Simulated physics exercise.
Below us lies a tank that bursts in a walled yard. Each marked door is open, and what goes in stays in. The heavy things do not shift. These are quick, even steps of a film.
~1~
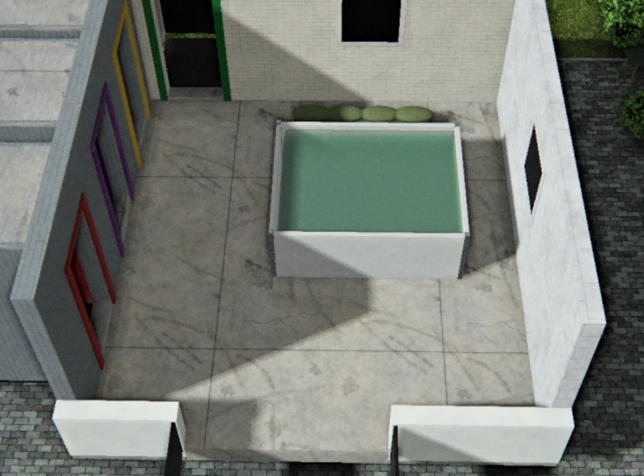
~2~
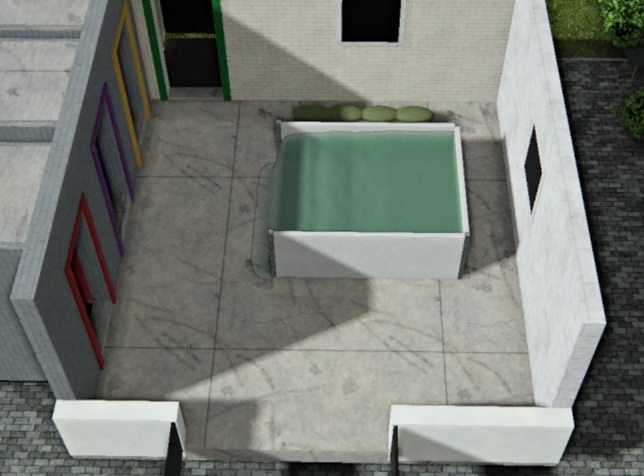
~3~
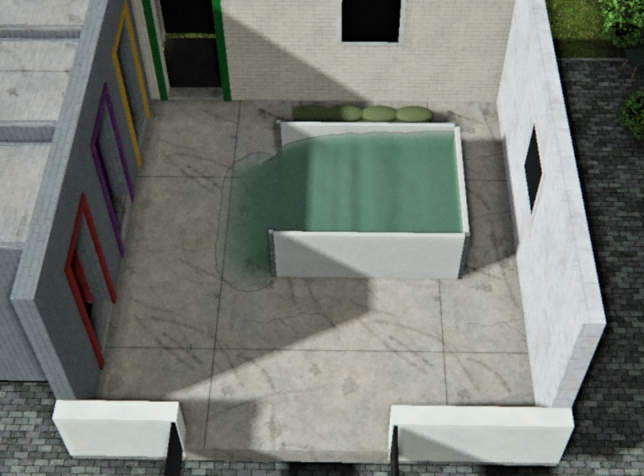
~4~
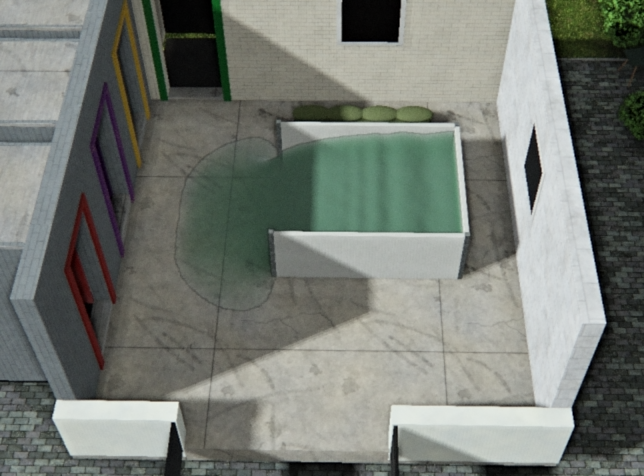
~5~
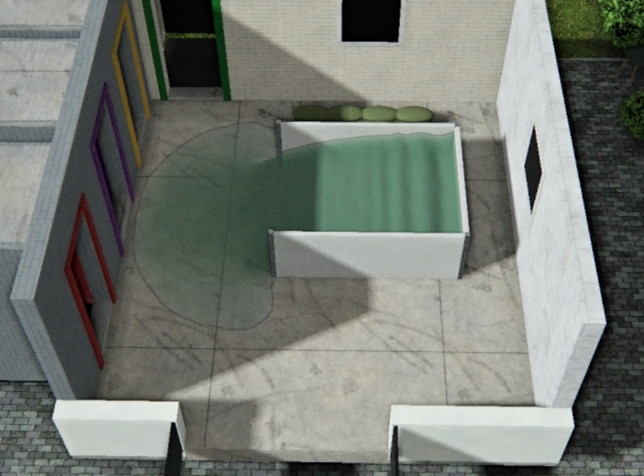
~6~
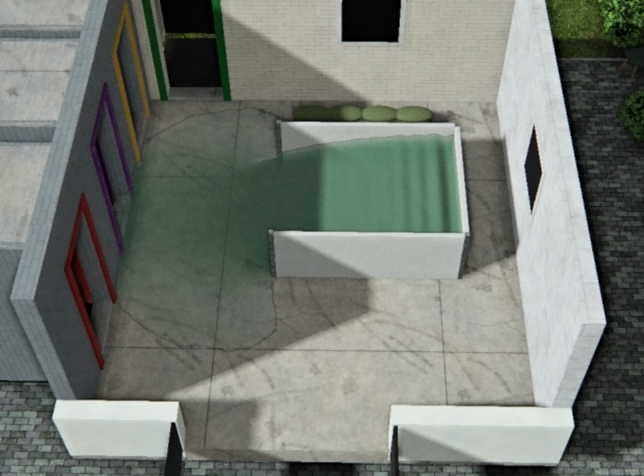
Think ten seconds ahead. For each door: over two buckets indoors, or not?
In the end: The yellow door lets in a lot; the green door lets in a lot; the red door lets in a lot; the purple door lets in a lot.
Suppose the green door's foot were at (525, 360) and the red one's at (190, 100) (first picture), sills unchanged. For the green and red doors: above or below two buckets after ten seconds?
One by one: The green one floods; the red one goes over.
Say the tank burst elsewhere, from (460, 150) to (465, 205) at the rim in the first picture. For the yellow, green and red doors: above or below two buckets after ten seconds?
One by one: Yellow floods, green goes over, red passes that mark.
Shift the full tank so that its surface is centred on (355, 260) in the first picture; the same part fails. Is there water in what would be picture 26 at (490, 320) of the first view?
Verdict: Not flooded.
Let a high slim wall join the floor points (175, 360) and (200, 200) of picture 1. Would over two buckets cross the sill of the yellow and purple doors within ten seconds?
The yellow one is over; the purple one keeps below it.
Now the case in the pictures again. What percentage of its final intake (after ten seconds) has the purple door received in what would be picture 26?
Roughly 95 per cent.
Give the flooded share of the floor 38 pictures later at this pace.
Roughly 95 per cent.
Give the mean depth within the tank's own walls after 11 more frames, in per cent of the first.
Close to 34 %.
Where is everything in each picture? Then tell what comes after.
Still water in the water tank at (368, 180), in the first frame.
The front is at a hidden place, out from the gap at (279, 207), in the second frame.
Water pours out at (279, 208) and has run to (251, 159), in the third frame.
Water pours out at (279, 209) and has run to (224, 150), in the fourth frame.
The front is at (158, 172), out from the gap at (280, 210), in the fifth frame.
The front is at (143, 149), out from the gap at (280, 210), in the sixth frame.
A moment on, water covers 40 % of the floor; the yellow door under two buckets in, the green door under two buckets in, the red door under two buckets in, the purple door far over two buckets in.
Next, water covers 40 % of the floor; the yellow door over two buckets in, the green door over two buckets in, the red door over two buckets in, the purple door far over two buckets in.
Then, water covers 65 % of the floor; the yellow door far over two buckets in, the green door far over two buckets in, the red door far over two buckets in, the purple door far over two buckets in.
Later, water covers 95 % of the floor; the yellow door far over two buckets in, the green door far over two buckets in, the red door far over two buckets in, the purple door far over two buckets in.
In the end, water covers 95 % of the floor; the yellow door far over two buckets in, the green door far over two buckets in, the red door far over two buckets in, the purple door far over two buckets in.
